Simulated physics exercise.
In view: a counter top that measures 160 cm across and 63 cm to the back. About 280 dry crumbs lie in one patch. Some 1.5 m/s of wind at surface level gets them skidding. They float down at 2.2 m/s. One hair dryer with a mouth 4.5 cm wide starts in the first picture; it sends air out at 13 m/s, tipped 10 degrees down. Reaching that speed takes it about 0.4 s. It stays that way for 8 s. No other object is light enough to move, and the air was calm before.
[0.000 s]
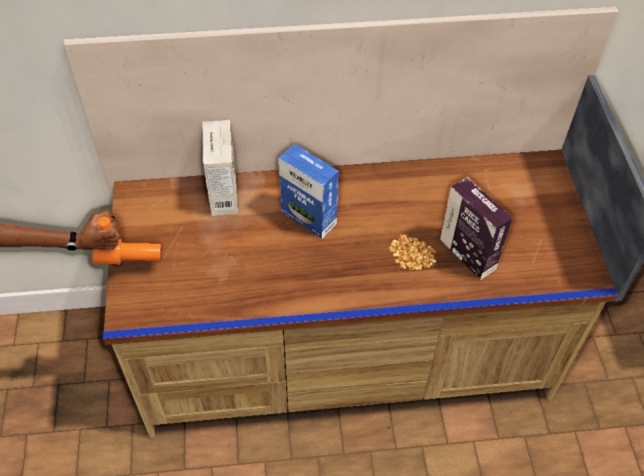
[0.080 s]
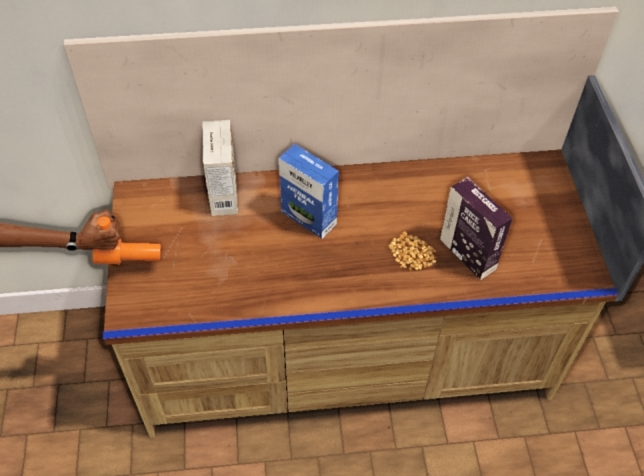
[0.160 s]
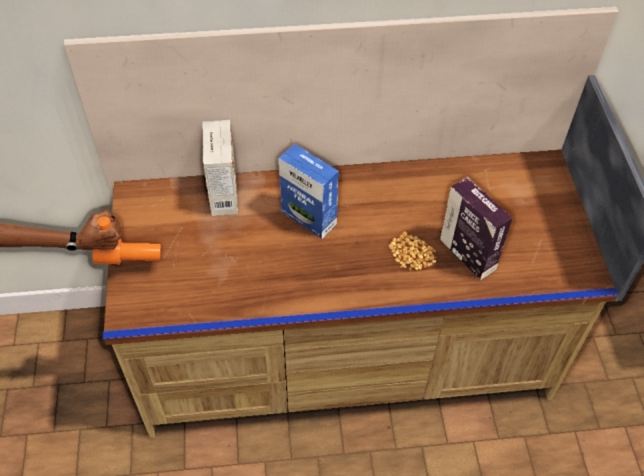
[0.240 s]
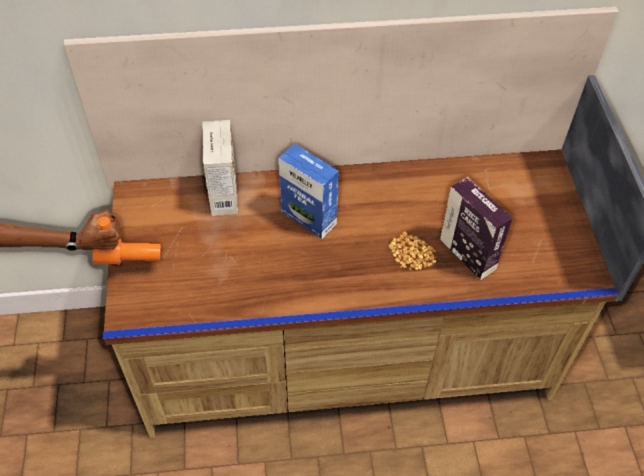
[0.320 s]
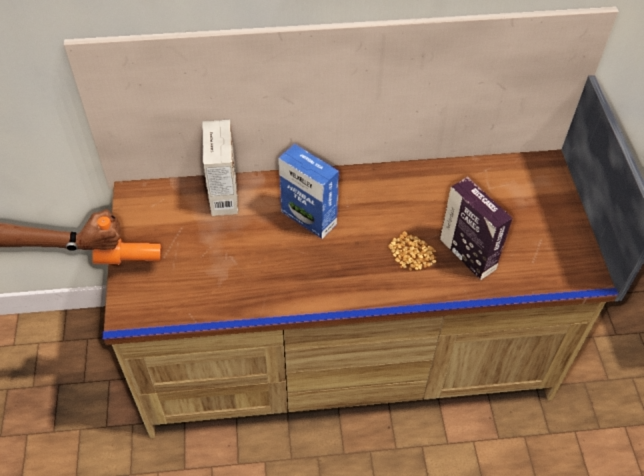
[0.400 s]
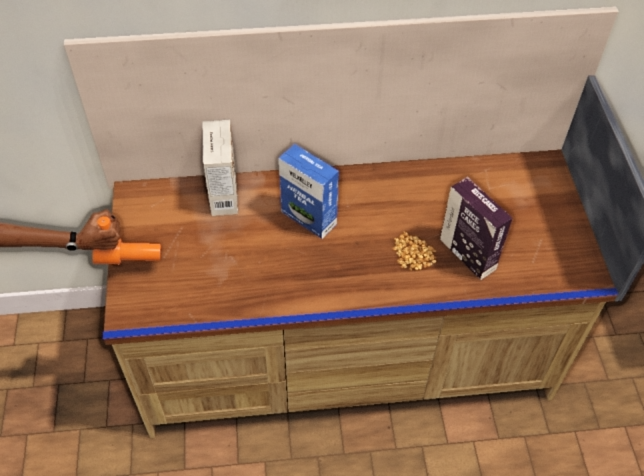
Dry crumbs barely shift on the wooden counter as a hand holds an orange hair dryer.
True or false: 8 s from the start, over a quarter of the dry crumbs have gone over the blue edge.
True.
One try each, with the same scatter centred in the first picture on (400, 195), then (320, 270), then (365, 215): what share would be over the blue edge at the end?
In turn: 0 per cent, 90 per cent, 1 per cent.
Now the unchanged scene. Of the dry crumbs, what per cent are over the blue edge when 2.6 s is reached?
Roughly 70 per cent.
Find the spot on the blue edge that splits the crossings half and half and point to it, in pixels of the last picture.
Roughly at pixel (522, 303).
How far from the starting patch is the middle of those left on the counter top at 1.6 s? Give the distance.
Roughly 70 centimetres.
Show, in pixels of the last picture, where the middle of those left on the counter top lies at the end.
Around (555, 149).
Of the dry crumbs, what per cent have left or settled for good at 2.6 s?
My guess would be around 80 %.
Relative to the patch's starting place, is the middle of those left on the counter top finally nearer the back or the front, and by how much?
To the far end, near enough 40 cm.
After 1.6 s the count stands so, 62 % are over the blue edge; the middle of those still in play is near (553, 153).
After 2.6 s the count stands so, 67 % are over the blue edge; the middle of those still in play is near (556, 152).
After 4.4 s the count stands so, 69 % are over the blue edge; the middle of those still in play is near (555, 149).
After 8.0 s, at the end, 75 % are over the blue edge; the middle of those still in play is near (555, 149).
